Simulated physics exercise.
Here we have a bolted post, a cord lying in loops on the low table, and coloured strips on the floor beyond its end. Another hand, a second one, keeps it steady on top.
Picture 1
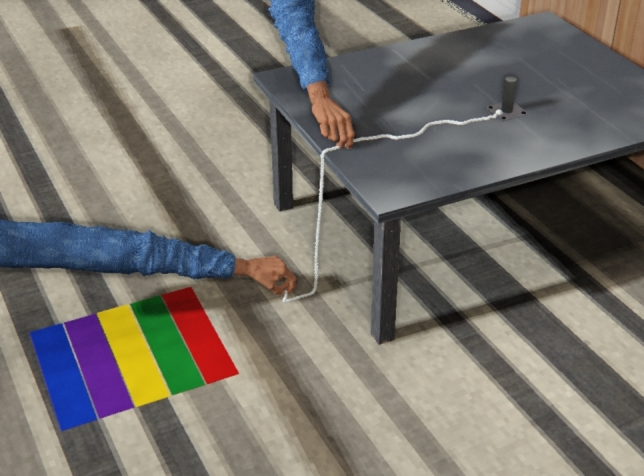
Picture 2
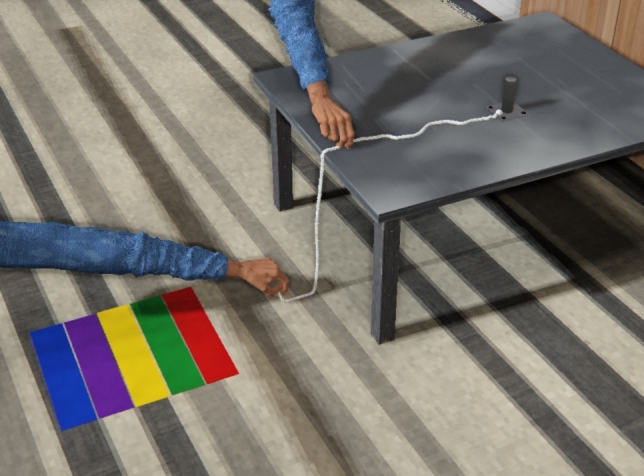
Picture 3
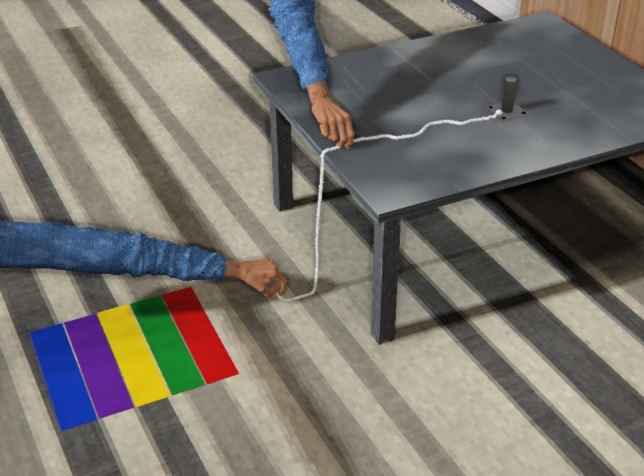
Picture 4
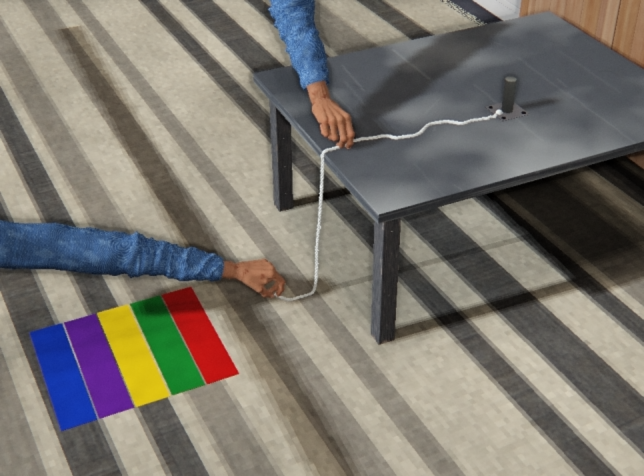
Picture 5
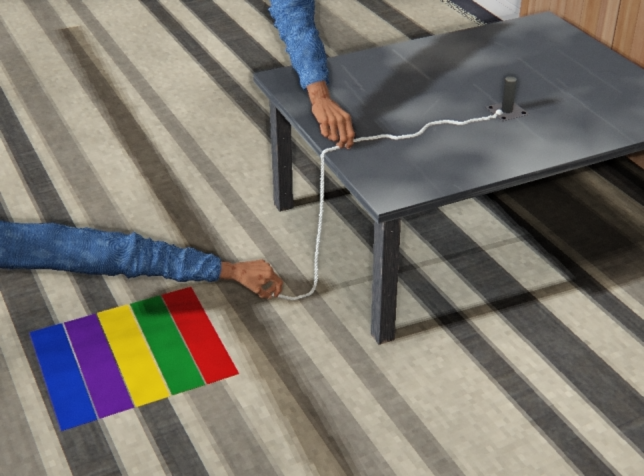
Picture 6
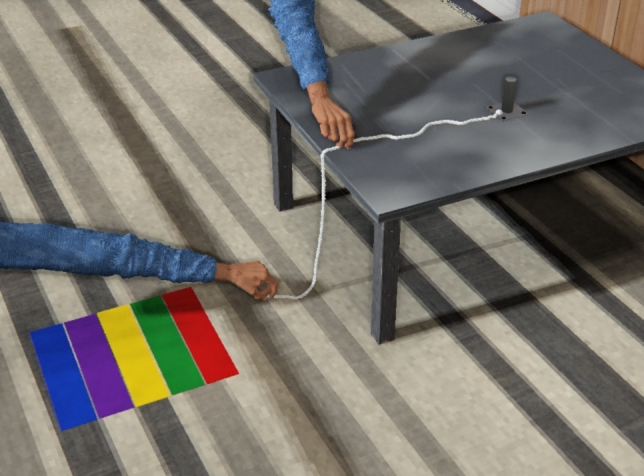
A hand near the floor drawing the end of a white cord slightly left while another hand steadies it on the table.
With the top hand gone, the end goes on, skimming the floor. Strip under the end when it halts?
Green strip.
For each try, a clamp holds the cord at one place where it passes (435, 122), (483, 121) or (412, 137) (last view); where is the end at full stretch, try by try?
For the three tries you'd see (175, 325), (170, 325) and (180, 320).
Soon after, end near (233, 307); short of the strips.
After that, end near (190, 319); over red.
At the stop, end near (166, 327); over green. It gets as far as the green strip.
